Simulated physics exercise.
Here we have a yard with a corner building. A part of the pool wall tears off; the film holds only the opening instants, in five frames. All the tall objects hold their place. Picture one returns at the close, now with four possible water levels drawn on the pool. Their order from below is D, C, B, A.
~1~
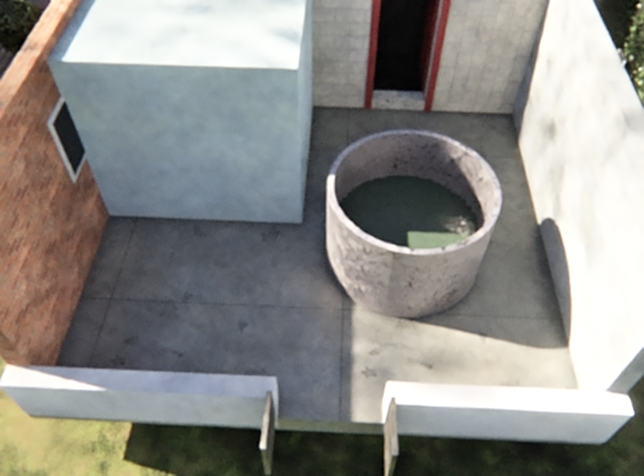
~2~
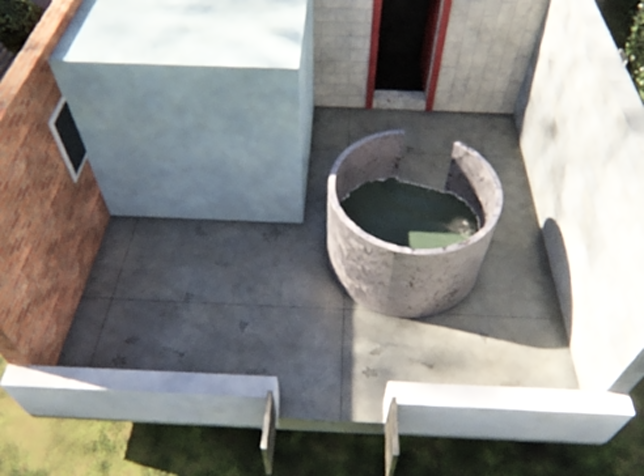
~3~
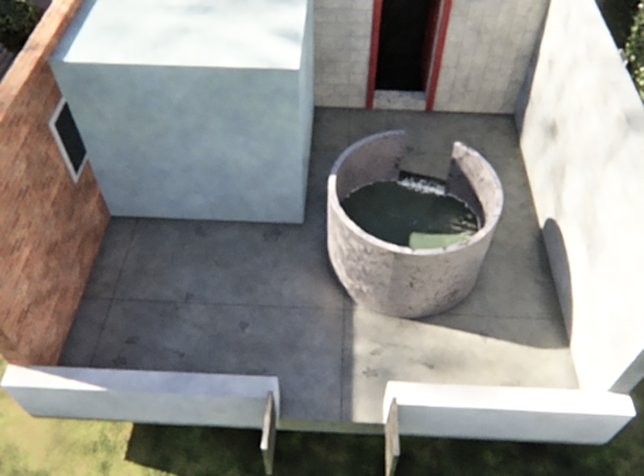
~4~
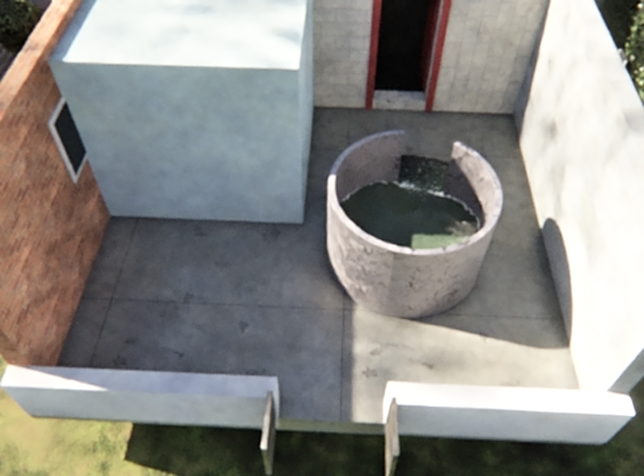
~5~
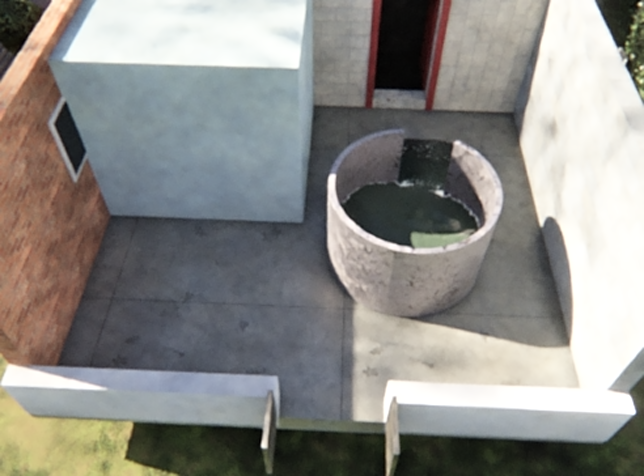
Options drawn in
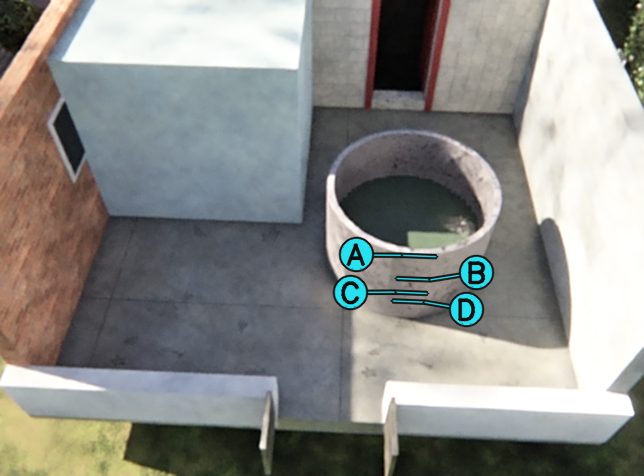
A round stone pool's back wall opens, and dark water pours out through the gap.
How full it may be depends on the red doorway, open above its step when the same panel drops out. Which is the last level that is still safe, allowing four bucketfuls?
Level C just does it.
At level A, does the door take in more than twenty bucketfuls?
Yes.
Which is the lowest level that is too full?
The answer is B.
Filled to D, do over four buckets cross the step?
No.
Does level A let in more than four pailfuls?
Yes, it does.
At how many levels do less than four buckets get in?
Two of the four.
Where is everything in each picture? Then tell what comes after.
Water in the pool at rest, its middle at (407, 227); foot of the red doorway at (398, 109); open gate at (332, 377), in the first frame.
Water covers 1 % of the ground, its front hidden from here, in the second frame.
Water covers 2 % of the ground, its front hidden from here, in the third frame.
Water covers 5 % of the ground, its front hidden from here, in the fourth frame.
Water covers 10 % of the ground, its front hidden from here, in the fifth frame.
In cyan, A at (418, 255); B at (413, 279); C at (410, 292); D at (408, 301); from the bottom up D, C, B, A.
For level A, dozens of bucketfuls pour in.
For level B, about 13 bucketfuls get in.
For level C, a bucket or two gets in.
For level D, nothing gets over.
